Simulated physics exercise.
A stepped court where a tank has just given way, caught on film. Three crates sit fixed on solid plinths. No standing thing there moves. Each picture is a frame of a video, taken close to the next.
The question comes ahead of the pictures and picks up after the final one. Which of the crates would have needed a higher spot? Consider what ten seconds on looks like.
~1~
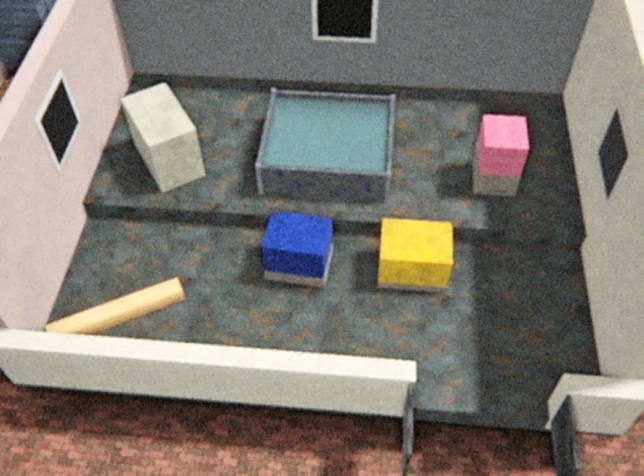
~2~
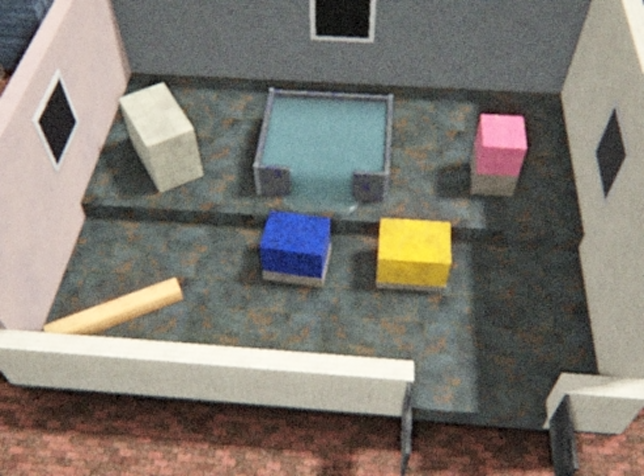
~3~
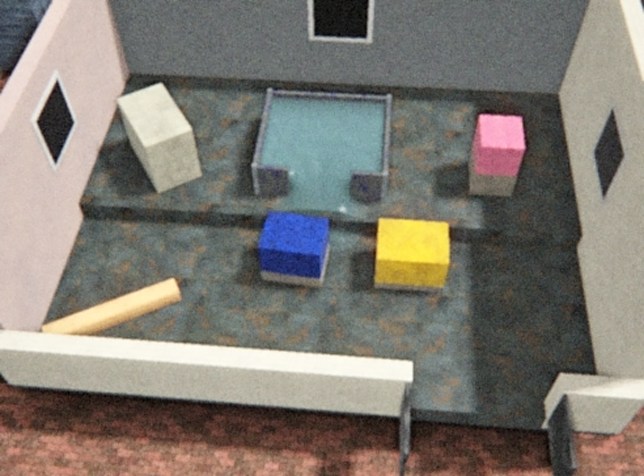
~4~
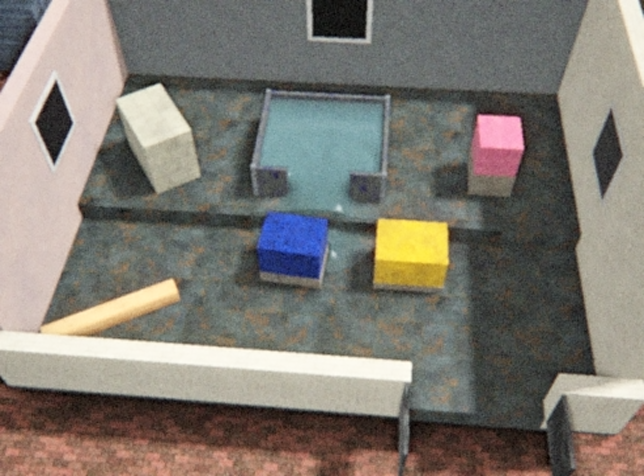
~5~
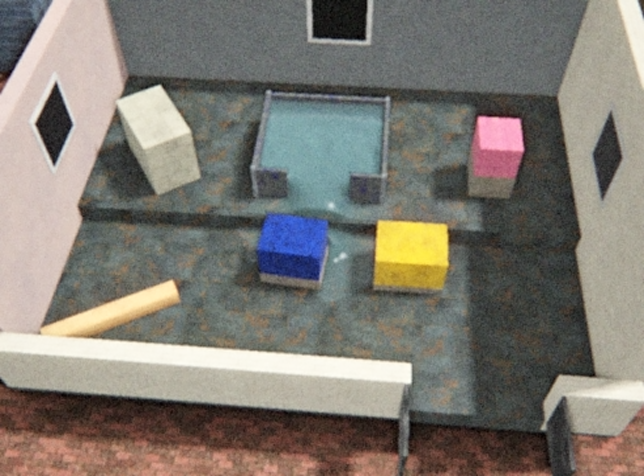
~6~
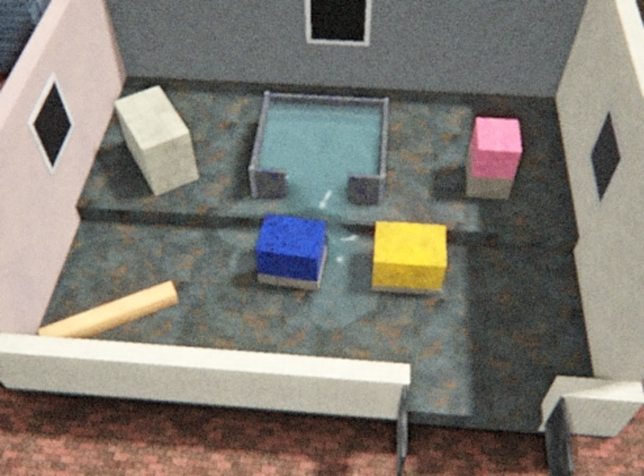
Outcome: The pink crate ends up clear of the water. The yellow crate ends up with water on it. The blue crate ends up with water on it.
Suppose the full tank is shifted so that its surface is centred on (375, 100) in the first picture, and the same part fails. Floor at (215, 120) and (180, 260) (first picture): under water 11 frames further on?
Taking the spots in order: Bare, swamped.
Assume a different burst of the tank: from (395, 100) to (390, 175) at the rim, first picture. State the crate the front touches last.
It's the blue one.
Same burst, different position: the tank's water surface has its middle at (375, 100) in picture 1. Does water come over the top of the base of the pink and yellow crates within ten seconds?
The pink crate is untouched and the yellow crate is flooded.
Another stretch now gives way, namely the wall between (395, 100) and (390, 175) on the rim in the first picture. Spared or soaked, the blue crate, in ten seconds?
As far as I can tell, the blue crate stays clear.
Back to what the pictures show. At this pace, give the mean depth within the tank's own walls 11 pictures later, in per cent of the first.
By my count, 54 per cent.
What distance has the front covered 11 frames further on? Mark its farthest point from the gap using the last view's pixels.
I'd say near (40, 327).
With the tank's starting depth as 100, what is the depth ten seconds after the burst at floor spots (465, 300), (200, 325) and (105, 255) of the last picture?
Depths of roughly 8, 16 and 20 per cent.
A moment on, water covers 15 % of the floor; the pink crate not reached, the yellow crate water round its plinth, the blue crate water round its plinth.
Next, water covers 25 % of the floor; the pink crate not reached, the yellow crate water round its plinth, the blue crate water round its plinth.
Then, water covers 40 % of the floor; the pink crate not reached, the yellow crate water round its plinth, the blue crate water round its plinth.
Later, water covers 45 % of the floor; the pink crate not reached, the yellow crate water round its plinth, the blue crate water round its plinth.
In the end, water covers 50 % of the floor; the pink crate stayed above the water, the yellow crate was topped, the blue crate was topped.
